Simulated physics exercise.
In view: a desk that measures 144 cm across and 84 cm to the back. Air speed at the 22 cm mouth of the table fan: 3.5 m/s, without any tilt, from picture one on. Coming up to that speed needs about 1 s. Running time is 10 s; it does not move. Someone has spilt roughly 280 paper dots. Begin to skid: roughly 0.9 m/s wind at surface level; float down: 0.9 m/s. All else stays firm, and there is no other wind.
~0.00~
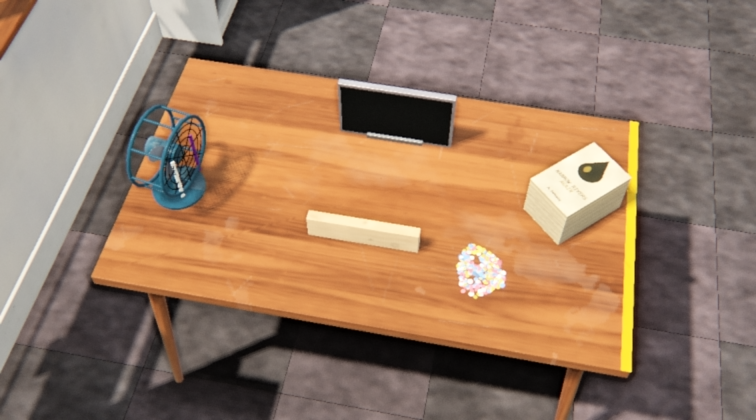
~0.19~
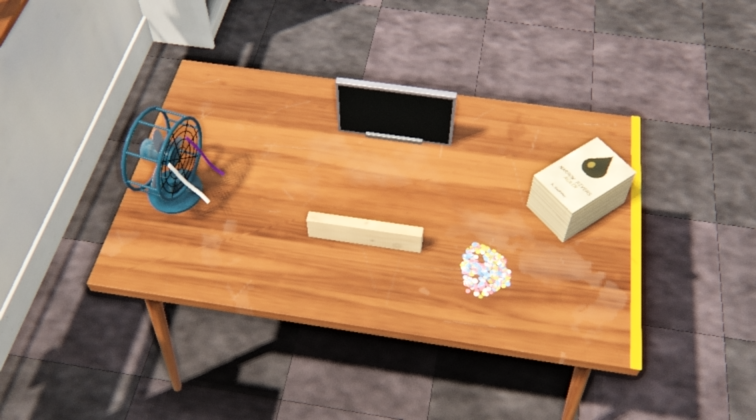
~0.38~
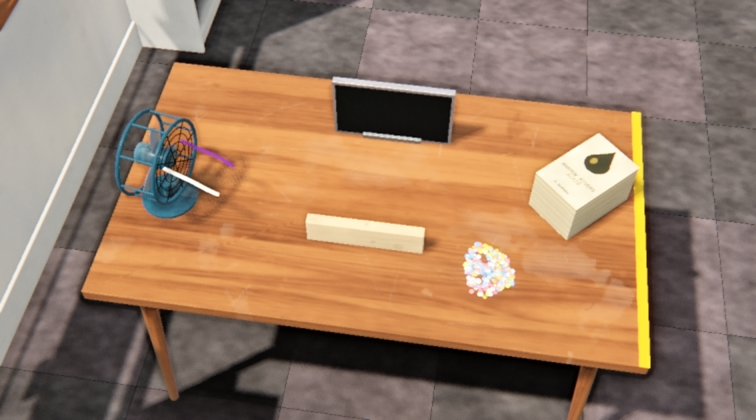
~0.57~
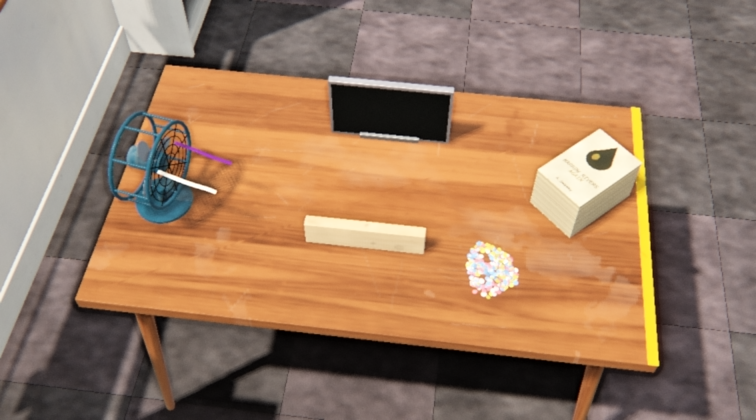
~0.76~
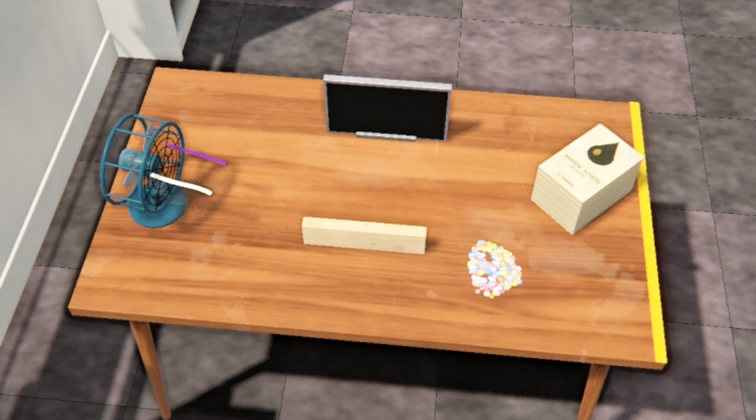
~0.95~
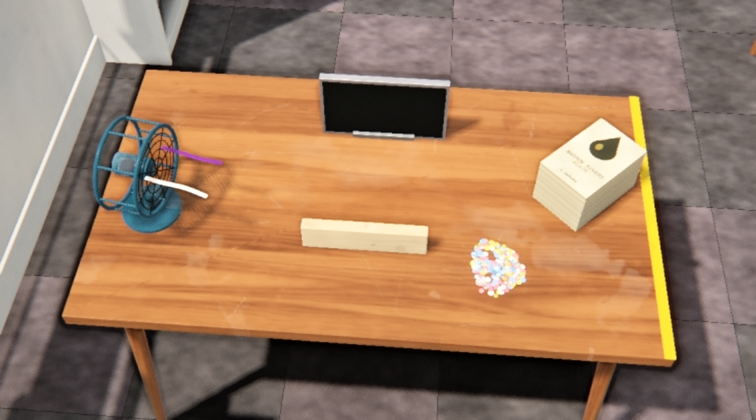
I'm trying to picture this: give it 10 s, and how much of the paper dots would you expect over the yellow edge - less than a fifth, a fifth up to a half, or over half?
Beyond half.
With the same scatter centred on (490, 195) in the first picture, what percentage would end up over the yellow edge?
Share at the end: About 0 %.
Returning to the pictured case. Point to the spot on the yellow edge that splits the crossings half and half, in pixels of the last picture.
Midpoint of crossings, approx. (665, 286).
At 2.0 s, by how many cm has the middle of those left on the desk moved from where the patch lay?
Around 30 cm from the start.
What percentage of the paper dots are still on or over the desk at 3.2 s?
Around 0 in a hundred.
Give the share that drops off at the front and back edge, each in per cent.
About 0 % front, about 0 % back.
After 2.0 s, 58 % are over the yellow edge; the middle of those still in play is near (633, 277); 4 % have settled or left.
After 3.2 s, 99 % are over the yellow edge; 100 % have settled or left.
After 5.5 s, 99 % are over the yellow edge; 100 % have settled or left.
After 10.0 s, at the end, 99 % are over the yellow edge.
